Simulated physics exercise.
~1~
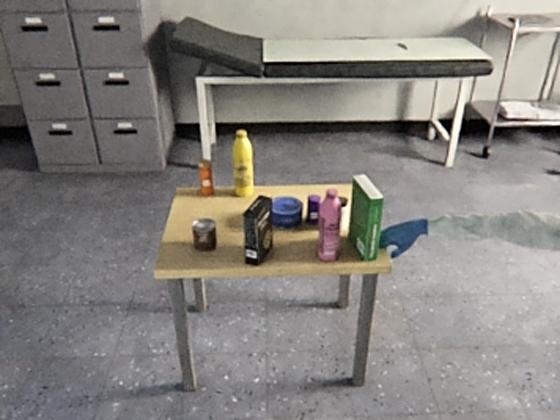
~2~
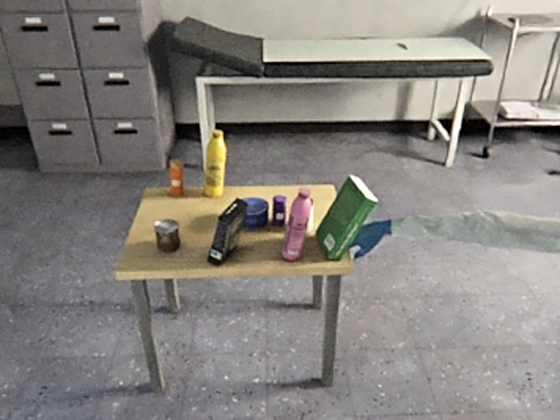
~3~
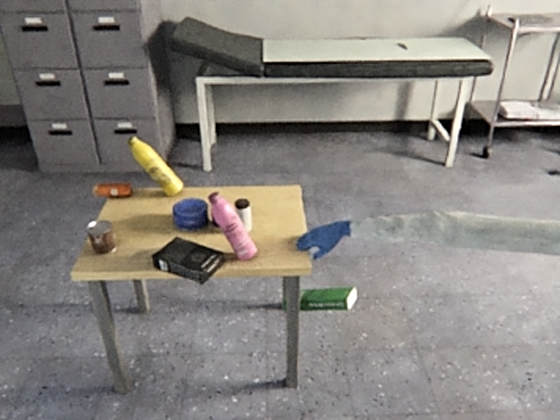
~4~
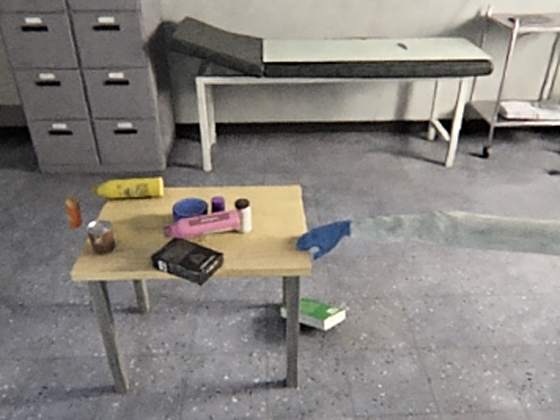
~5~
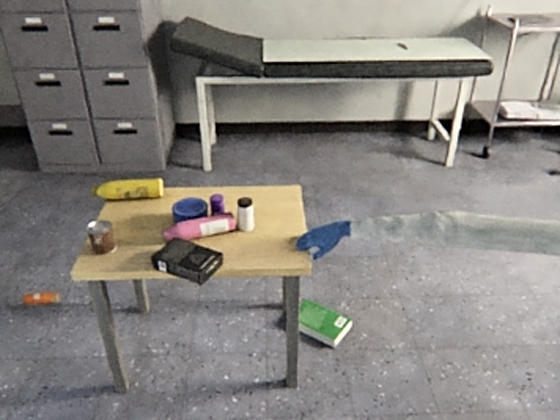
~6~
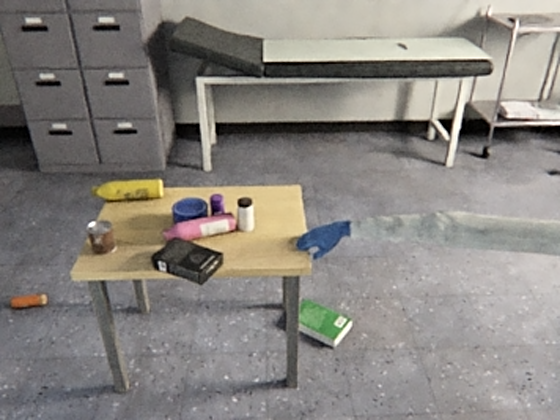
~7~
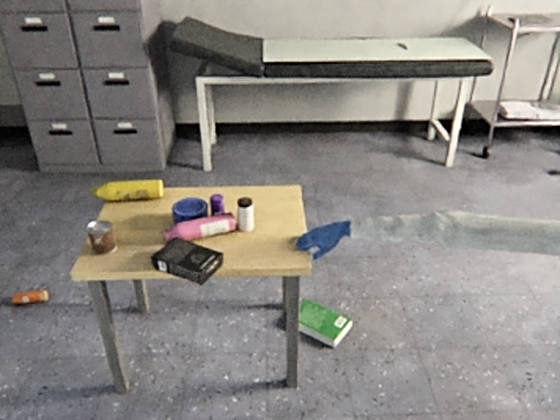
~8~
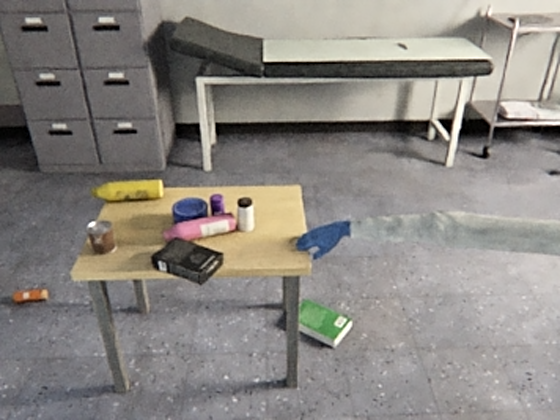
A small table crowded with bottles and boxes was shoved left by a blue-gloved arm, and the green book and orange shaker dropped to the floor while the yellow bottle, pink bottle and black packet toppled and stayed lying on top.
